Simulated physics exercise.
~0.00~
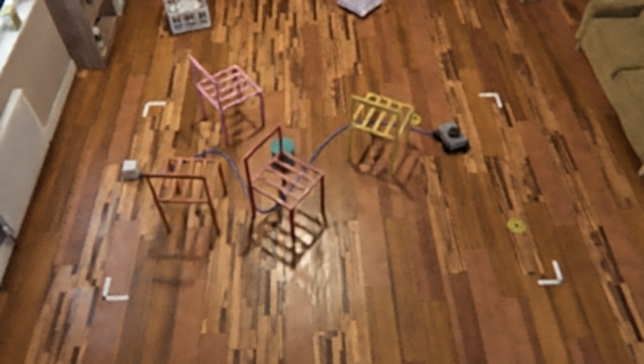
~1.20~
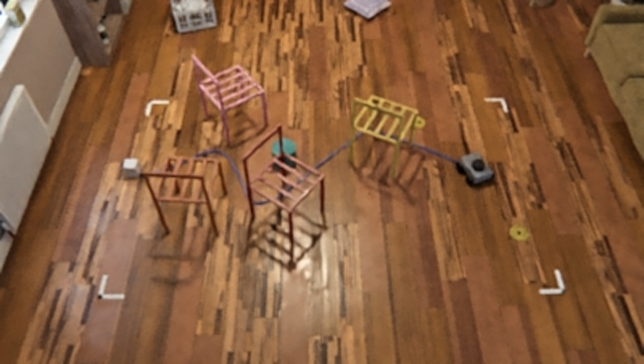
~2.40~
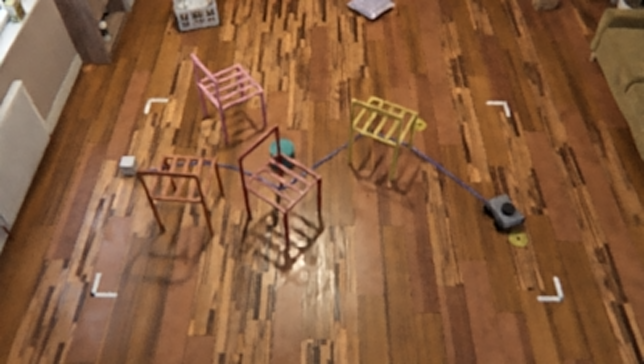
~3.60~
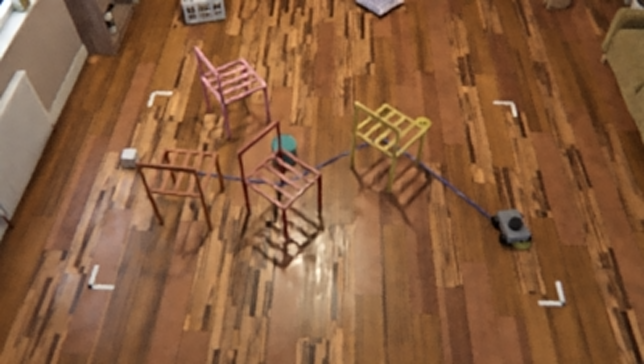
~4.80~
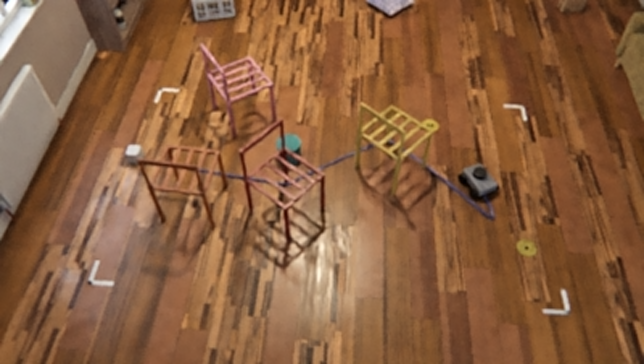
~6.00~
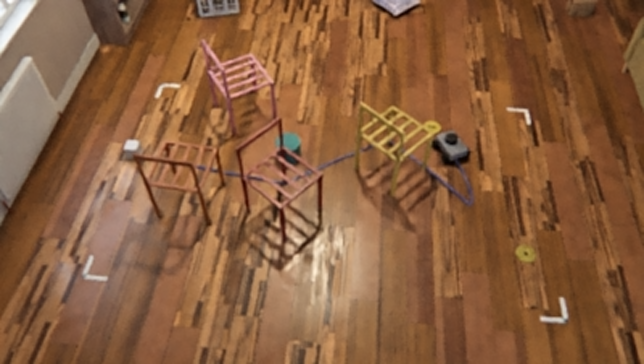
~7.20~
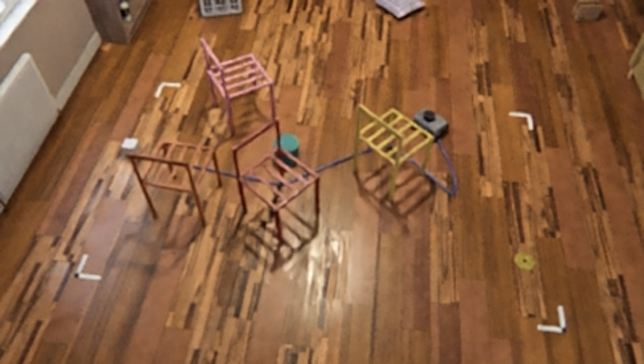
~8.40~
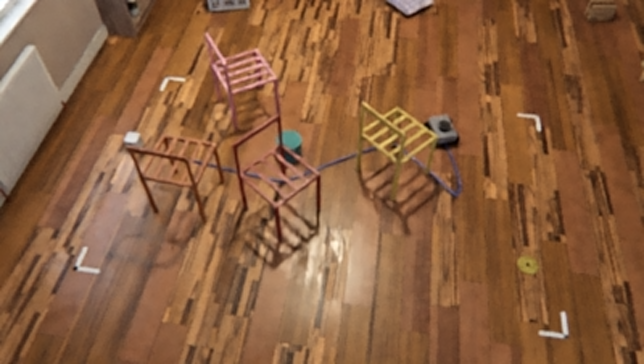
On a wooden floor, a cord-towing cart nudges the yellow chair slightly, then doubles back beside it.
